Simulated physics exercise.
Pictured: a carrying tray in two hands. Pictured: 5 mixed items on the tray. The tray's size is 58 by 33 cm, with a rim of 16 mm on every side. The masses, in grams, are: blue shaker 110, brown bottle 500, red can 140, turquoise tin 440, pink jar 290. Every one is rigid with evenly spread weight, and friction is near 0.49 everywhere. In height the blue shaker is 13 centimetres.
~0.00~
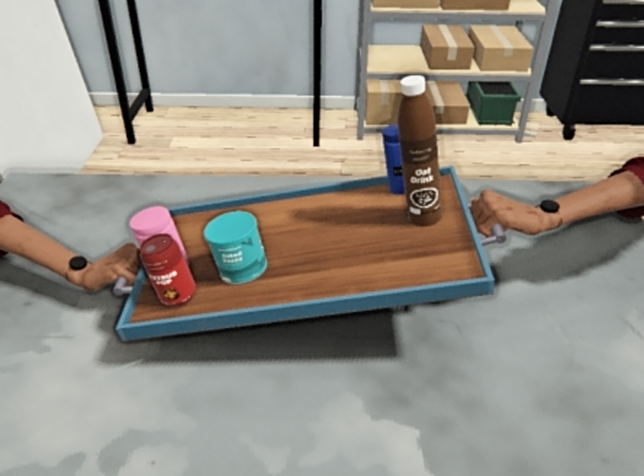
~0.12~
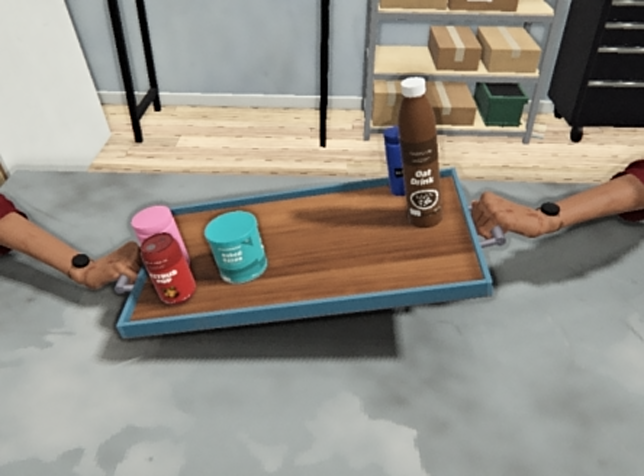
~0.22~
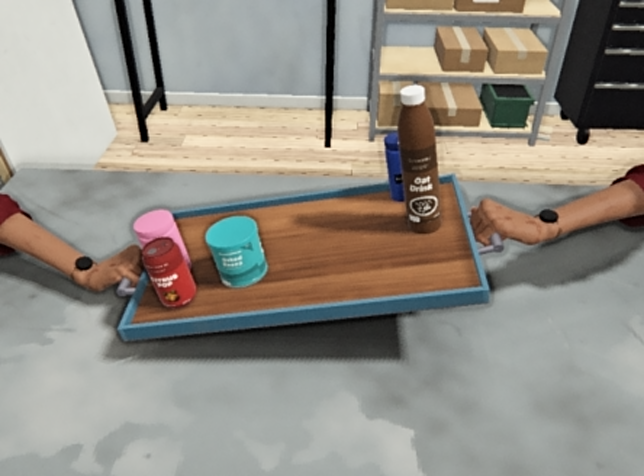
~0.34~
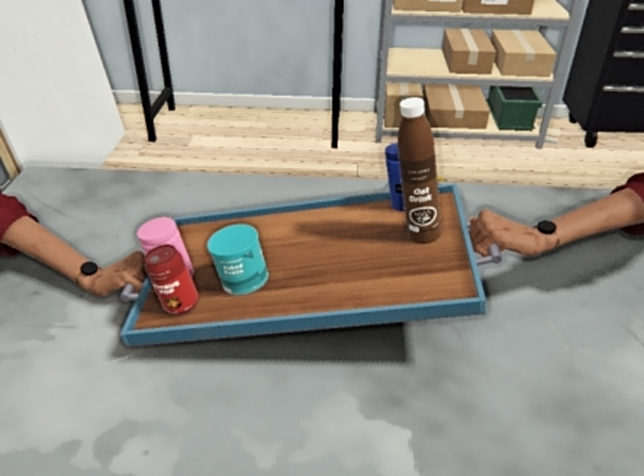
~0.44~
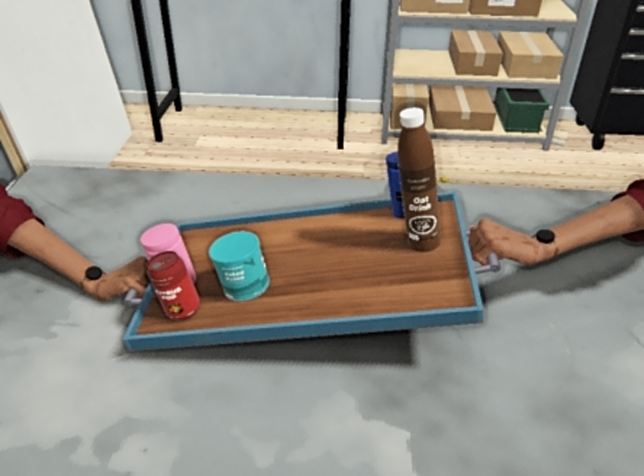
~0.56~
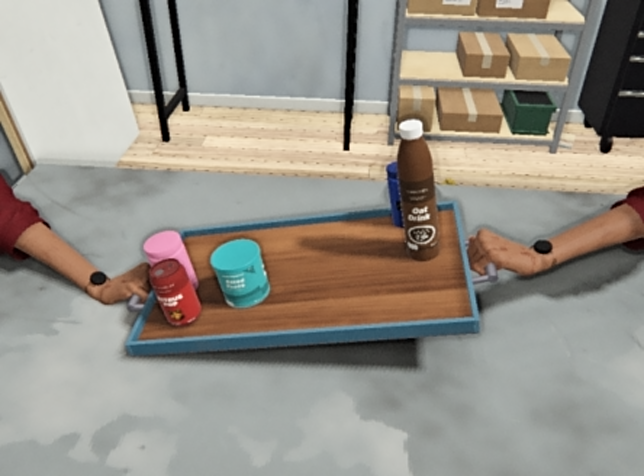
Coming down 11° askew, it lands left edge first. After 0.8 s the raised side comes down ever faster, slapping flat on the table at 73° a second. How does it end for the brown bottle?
Prediction: Over.
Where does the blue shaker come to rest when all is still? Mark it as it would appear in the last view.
Near (408, 237).
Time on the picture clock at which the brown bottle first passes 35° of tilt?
1.6 s or so.
Around 1.16 s, tray flat on the table.
Around 1.76 s, tray flat on the table; brown bottle now off the tray.
Finally (3.3 s), off the tray and tipped over, brown bottle; the other 4 still in place (within 5 cm). In the last view, brown bottle near (512, 285).
